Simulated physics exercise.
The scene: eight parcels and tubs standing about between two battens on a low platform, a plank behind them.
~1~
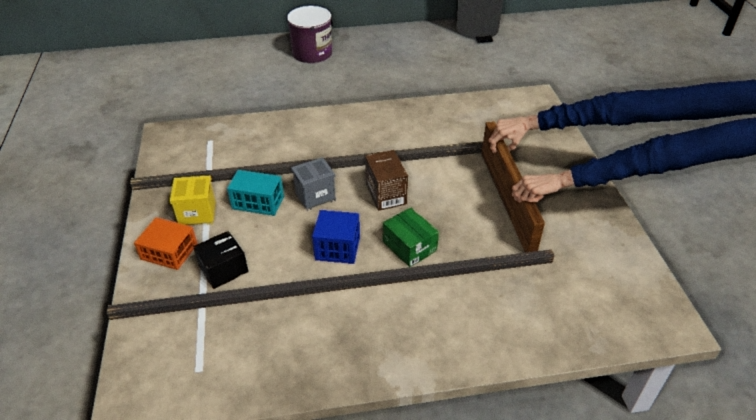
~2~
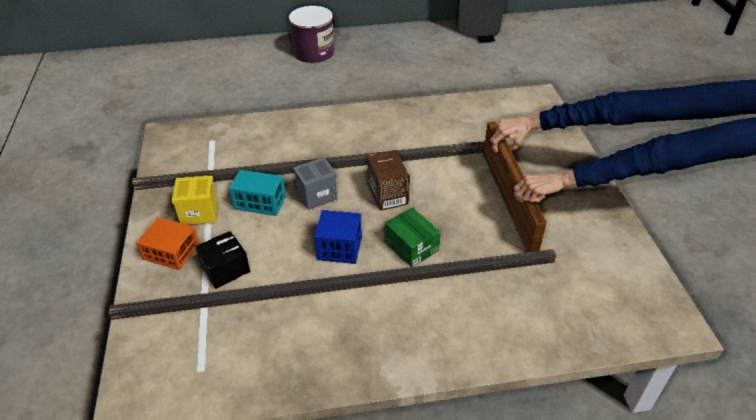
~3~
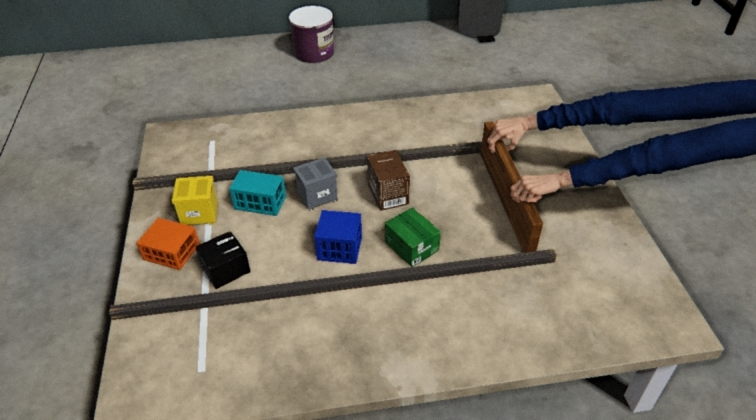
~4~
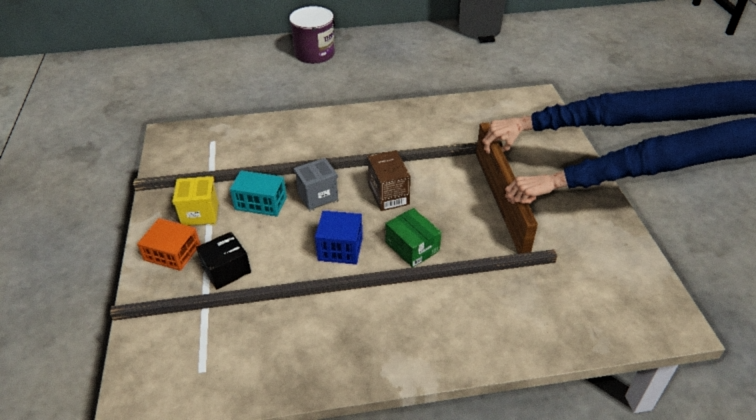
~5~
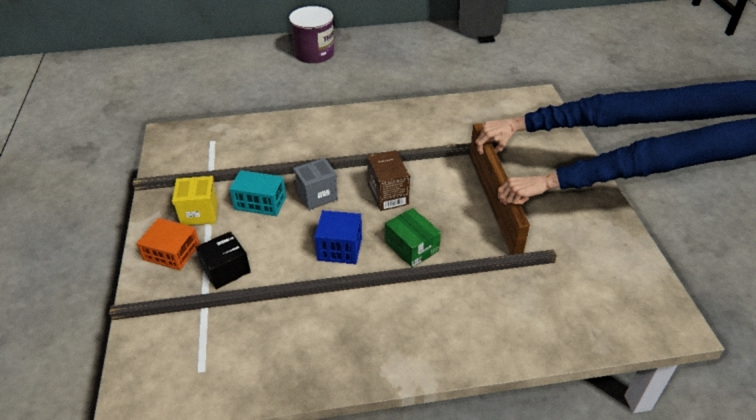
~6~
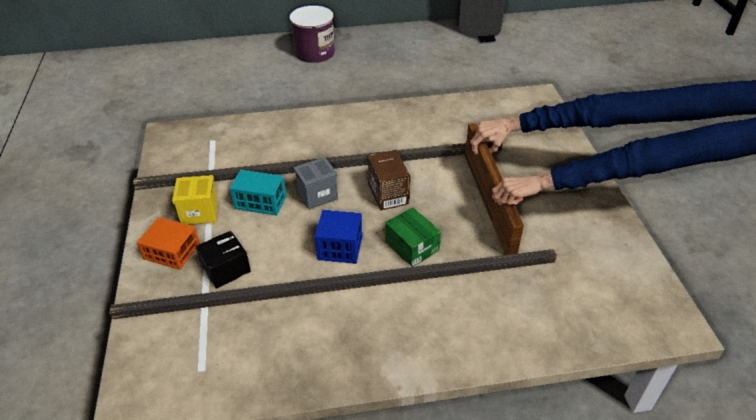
A wooden plank, held by two hands, slides slightly left behind eight unmoving coloured containers.
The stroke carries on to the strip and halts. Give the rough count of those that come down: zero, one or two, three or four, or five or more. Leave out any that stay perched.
As it turns out, the number that fall off is three or four.
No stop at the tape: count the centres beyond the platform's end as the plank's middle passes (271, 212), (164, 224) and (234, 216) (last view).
Place by place, 0, 6 and 1.
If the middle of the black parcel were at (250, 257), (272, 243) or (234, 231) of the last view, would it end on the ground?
The black parcel is lost; tumbles off; survives.
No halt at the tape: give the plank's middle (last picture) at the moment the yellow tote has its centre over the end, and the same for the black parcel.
At (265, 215) for the yellow tote; at (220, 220) for the black parcel.
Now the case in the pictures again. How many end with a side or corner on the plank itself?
The number is 2.
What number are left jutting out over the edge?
The number is 1.
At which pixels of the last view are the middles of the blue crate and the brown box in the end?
About (143, 269), and the other about (190, 200).
Soon after, none off yet; orange crate at rest near (169, 243); yellow tote at rest near (197, 201); black parcel at rest near (224, 259).
Then, none off yet; orange crate at rest near (169, 243); yellow tote moved about its own width near (166, 206); black parcel moved a little near (205, 260).
At rest, the number that fall off is three or four; fallen, turquoise crate, black parcel and yellow tote.
